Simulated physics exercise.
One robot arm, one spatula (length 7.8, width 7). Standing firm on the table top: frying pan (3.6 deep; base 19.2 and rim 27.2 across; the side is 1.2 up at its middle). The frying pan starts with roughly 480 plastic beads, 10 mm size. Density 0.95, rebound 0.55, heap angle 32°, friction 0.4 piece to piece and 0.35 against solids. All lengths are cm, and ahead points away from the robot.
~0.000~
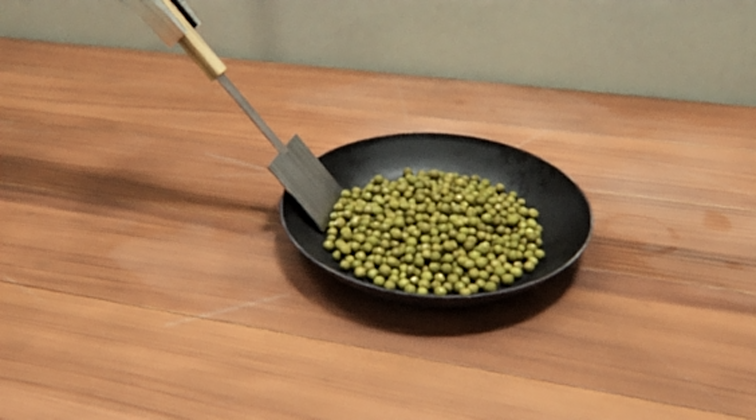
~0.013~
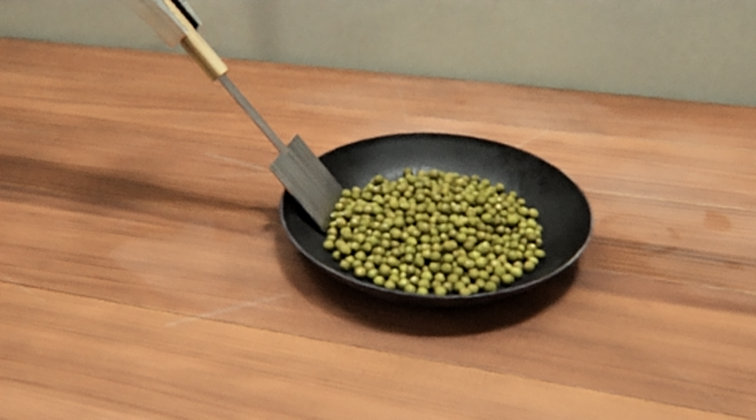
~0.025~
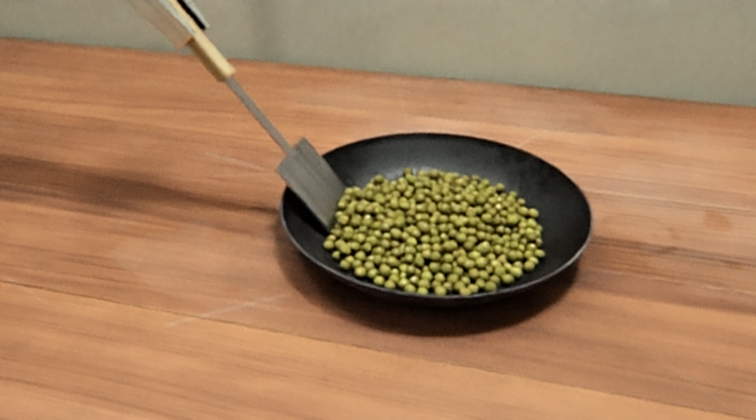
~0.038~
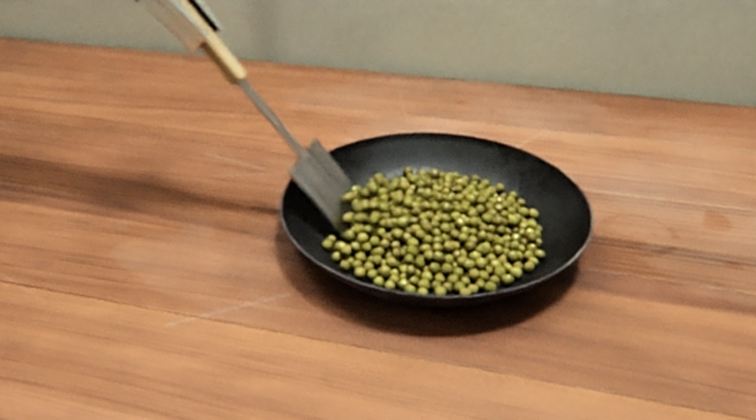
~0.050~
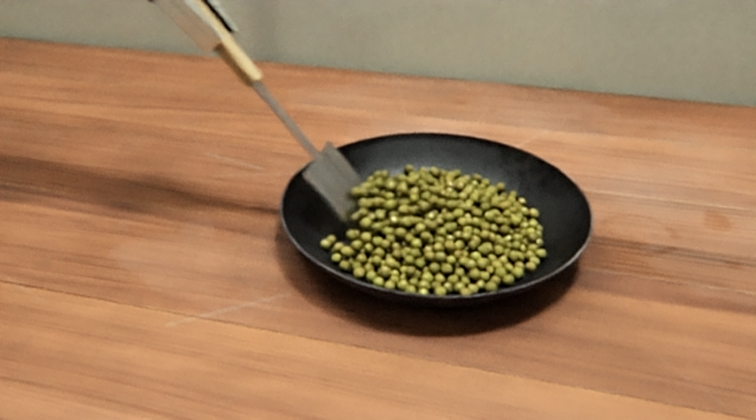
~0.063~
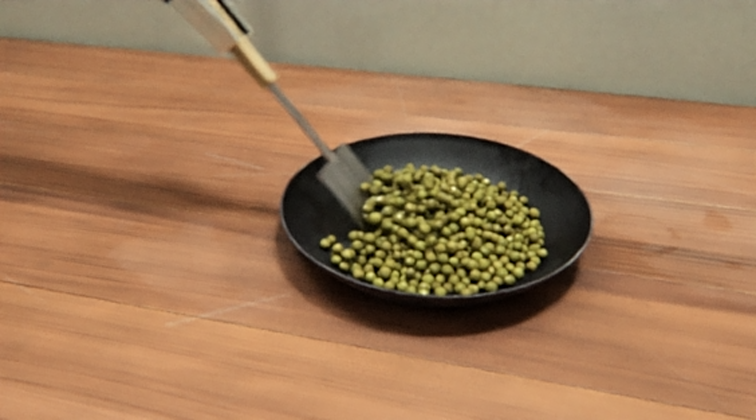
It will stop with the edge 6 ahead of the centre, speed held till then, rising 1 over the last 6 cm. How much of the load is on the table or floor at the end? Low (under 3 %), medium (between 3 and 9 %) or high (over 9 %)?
Share on the table or floor: Medium (between 3 and 9 %).
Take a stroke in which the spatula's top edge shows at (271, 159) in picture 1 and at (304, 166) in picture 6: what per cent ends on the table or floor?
Some 0 per cent.
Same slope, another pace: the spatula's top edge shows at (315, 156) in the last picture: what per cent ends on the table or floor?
About 0 per cent.
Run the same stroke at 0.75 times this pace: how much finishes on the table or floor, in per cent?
About 0 per cent.
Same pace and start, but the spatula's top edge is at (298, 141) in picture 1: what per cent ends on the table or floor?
About 5 per cent.
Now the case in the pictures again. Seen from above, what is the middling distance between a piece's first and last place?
About 4 cm.
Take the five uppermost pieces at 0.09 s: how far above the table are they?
Some 5 cm.
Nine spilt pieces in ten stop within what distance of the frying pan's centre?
Some 40 cm.
After 0.09 s, sloping 51°, highest piece 6 above the table; 481 in the frying pan.
After 0.12 s, sloping 51°, highest piece 6 above the table; 481 in the frying pan.
After 0.34 s, sloping 51°, highest piece 4 above the table; 458 in the frying pan, 21 on the table or floor, 2 on the blade or in flight.
After 1.39 s, sloping 51°, highest piece 4 above the table; 458 in the frying pan, 23 on the table or floor.
In the end, 458 in the frying pan, 23 on the table or floor. That is 5 % on the table or floor.
